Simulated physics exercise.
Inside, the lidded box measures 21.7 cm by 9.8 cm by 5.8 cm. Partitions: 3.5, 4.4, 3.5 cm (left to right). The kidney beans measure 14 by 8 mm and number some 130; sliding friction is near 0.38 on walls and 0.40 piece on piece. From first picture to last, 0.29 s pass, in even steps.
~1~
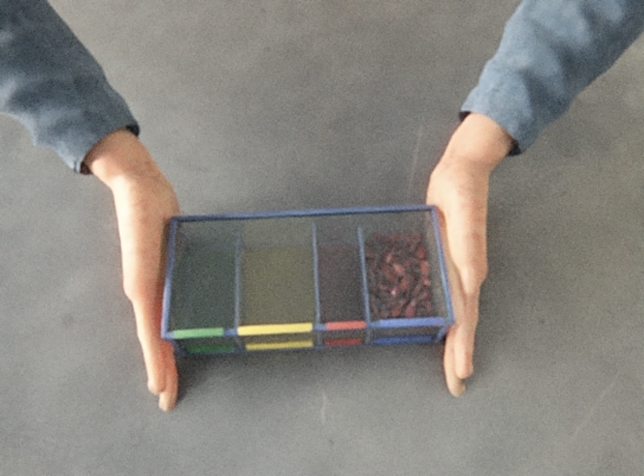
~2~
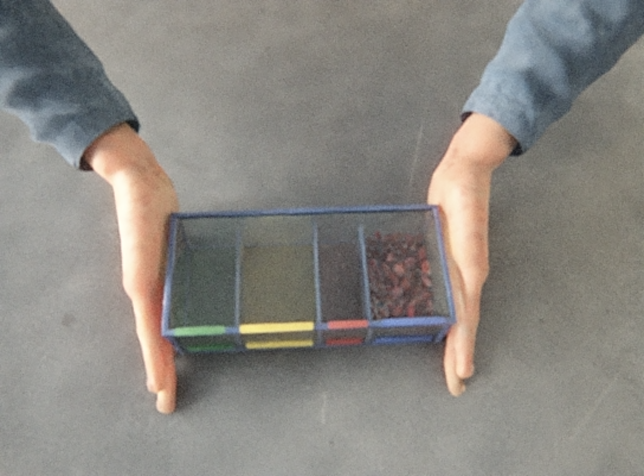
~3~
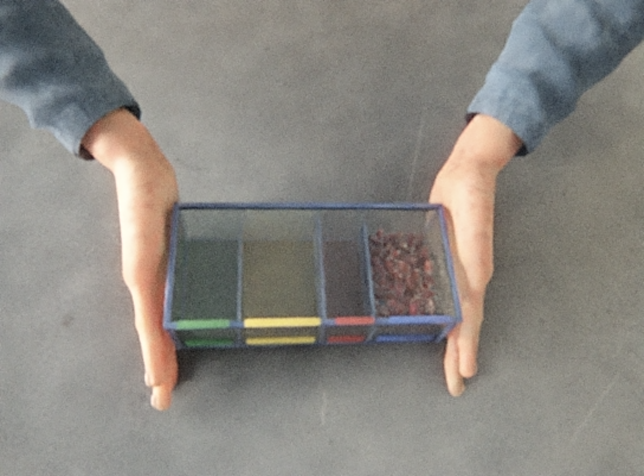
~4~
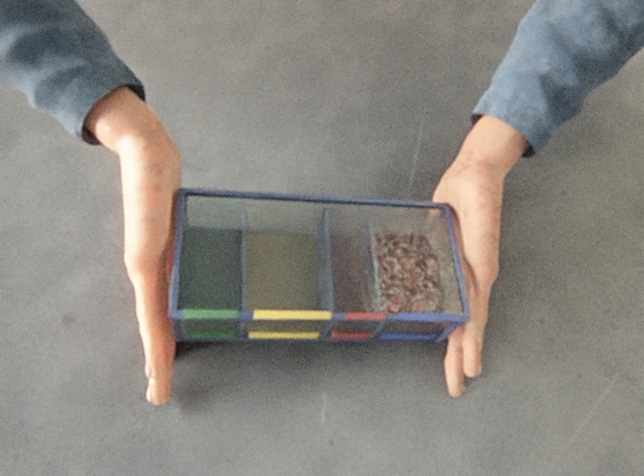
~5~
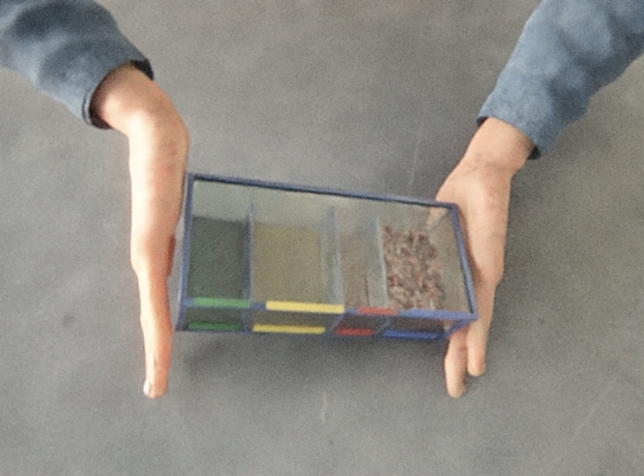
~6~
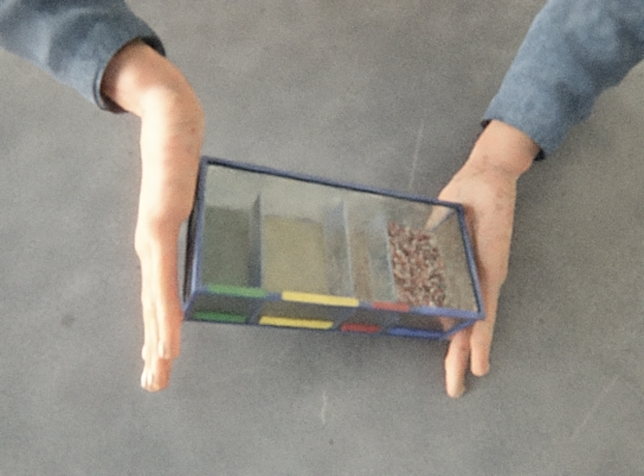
A plain grey surface is seen from above, with the camera still. Two hands in blue-grey sleeves hold a clear, blue-edged lidded box by its ends, its compartments marked green, yellow, red and blue along the front, with reddish-brown beans in the rightmost one. The hands start level, then the left hand steadily rises, tilting the box moderately down toward the right.
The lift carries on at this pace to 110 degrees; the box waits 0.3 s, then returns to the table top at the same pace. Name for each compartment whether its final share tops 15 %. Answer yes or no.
Red no, blue yes, green no, yellow no.
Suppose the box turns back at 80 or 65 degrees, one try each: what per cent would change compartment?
Some 0 and 0 per cent.
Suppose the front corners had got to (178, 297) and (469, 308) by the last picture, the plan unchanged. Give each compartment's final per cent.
Red 0; blue 100; green 0; yellow 0.
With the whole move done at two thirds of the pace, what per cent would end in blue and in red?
In that case blue 100, red 0.
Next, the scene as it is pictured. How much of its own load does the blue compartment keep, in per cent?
About 100 per cent.
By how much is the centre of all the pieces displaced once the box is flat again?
About 0.5 cm.
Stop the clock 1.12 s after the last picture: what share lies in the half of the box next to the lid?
Roughly 40 per cent.
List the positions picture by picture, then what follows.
In the first picture, box tilt 0 degrees, front corners at (168, 333) and (449, 319); blue 100 %.
In the second picture, box tilt 1 degrees, front corners at (168, 331) and (451, 319).
In the third picture, box tilt 5 degrees, front corners at (170, 323) and (457, 318), lowest corner right back.
In the fourth picture, box tilt 11 degrees, front corners at (176, 312) and (465, 316), lowest corner right back.
In the fifth picture, box tilt 17 degrees, front corners at (185, 300) and (472, 315), lowest corner right back.
In the sixth picture, box tilt 22 degrees, front corners at (200, 286) and (480, 314), lowest corner right back; blue 100 %.
Then, 1.12 s after the last picture, tilt 110 degrees; blue 100 %.
Then, 1.87 s after the last picture, tilt 55 degrees; blue 100 %.
Then, 2.64 s after the last picture, tilt 0 degrees; blue 100 %.
In the end, red 0 %, blue 100 %, green 0 %, yellow 0 %.
